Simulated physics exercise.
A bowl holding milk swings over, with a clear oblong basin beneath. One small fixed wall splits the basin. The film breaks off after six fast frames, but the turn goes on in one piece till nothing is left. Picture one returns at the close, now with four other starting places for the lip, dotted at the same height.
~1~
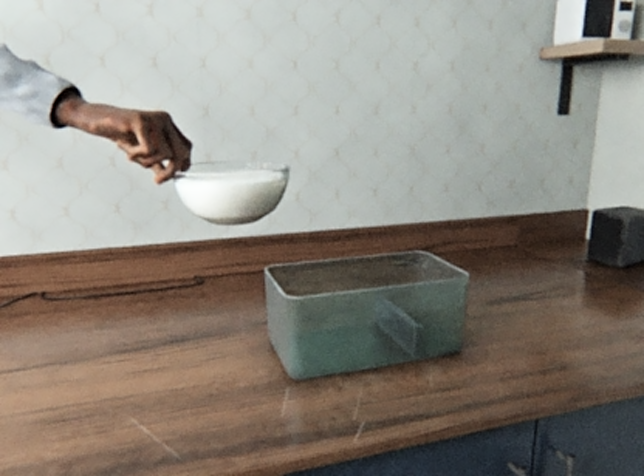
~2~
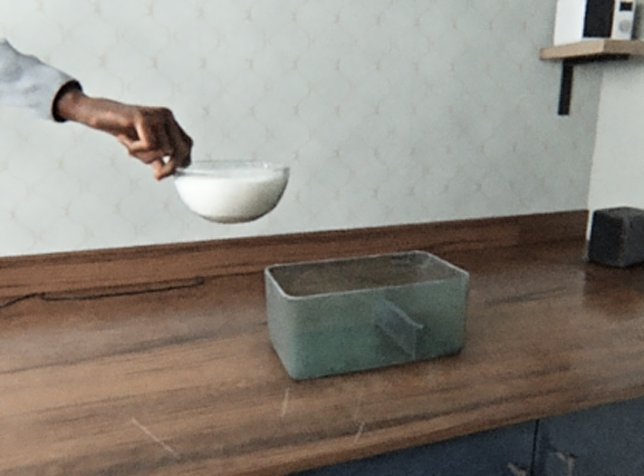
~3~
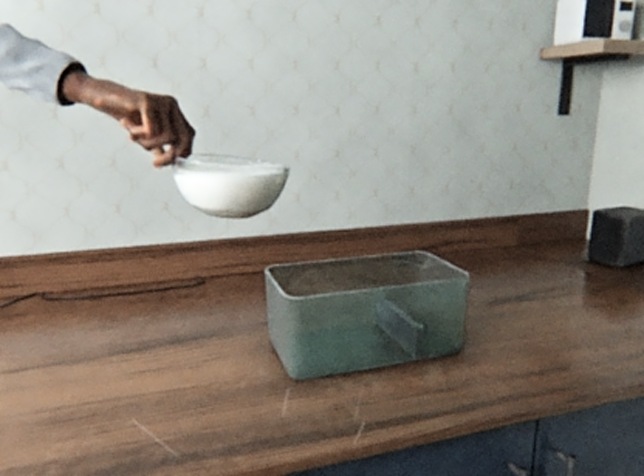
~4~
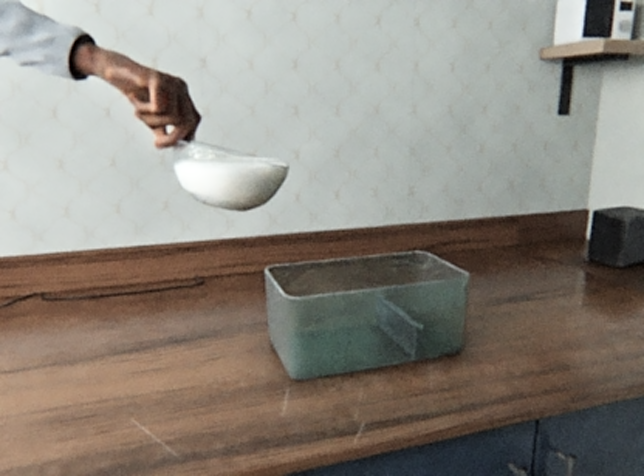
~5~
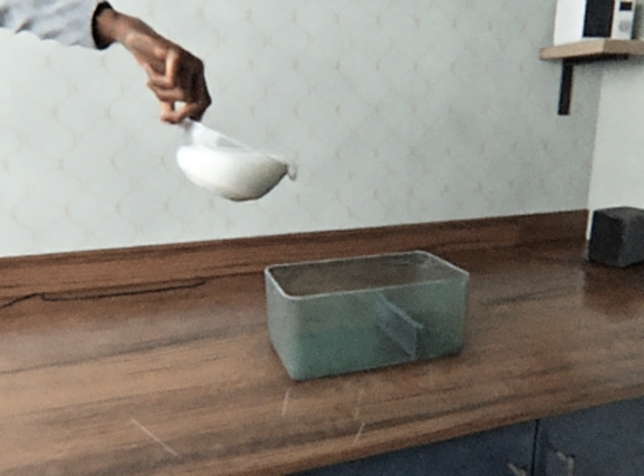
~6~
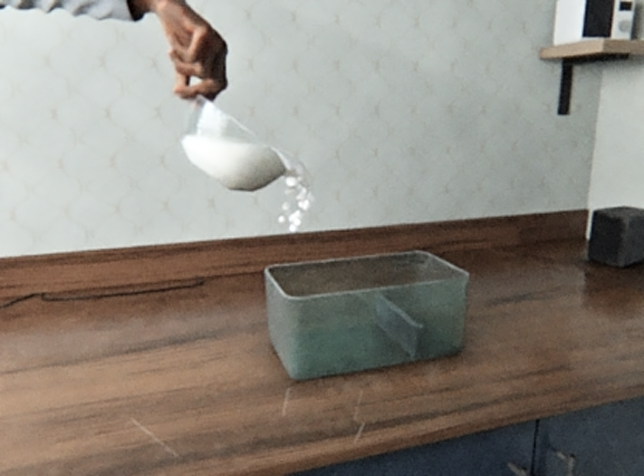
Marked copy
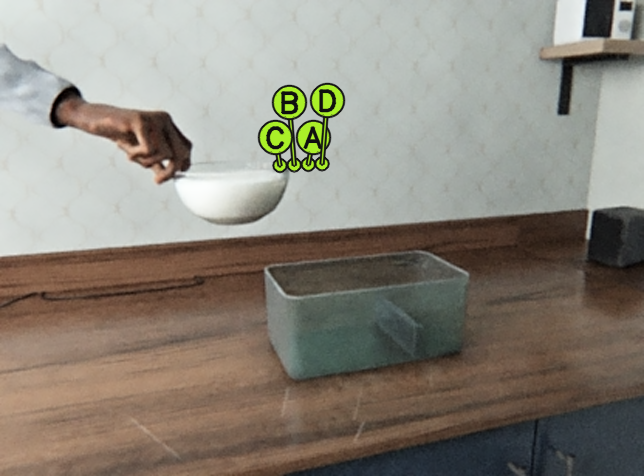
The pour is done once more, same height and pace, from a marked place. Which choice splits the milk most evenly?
It is D.
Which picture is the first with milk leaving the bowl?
Picture 4.
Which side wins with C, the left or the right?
The left one.
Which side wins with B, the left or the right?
The left one.
On the marked copy, A at (308, 164); B at (294, 164); C at (279, 165); D at (322, 163).
For dot A, about 64 % ends left of the wall and 33 % right of it.
For dot B, about 89 % ends left of the wall and 8 % right of it; 3 % is lost outside.
For dot C, about 94 % ends left of the wall and 5 % right of it.
For dot D, about 43 % ends left of the wall and 54 % right of it.
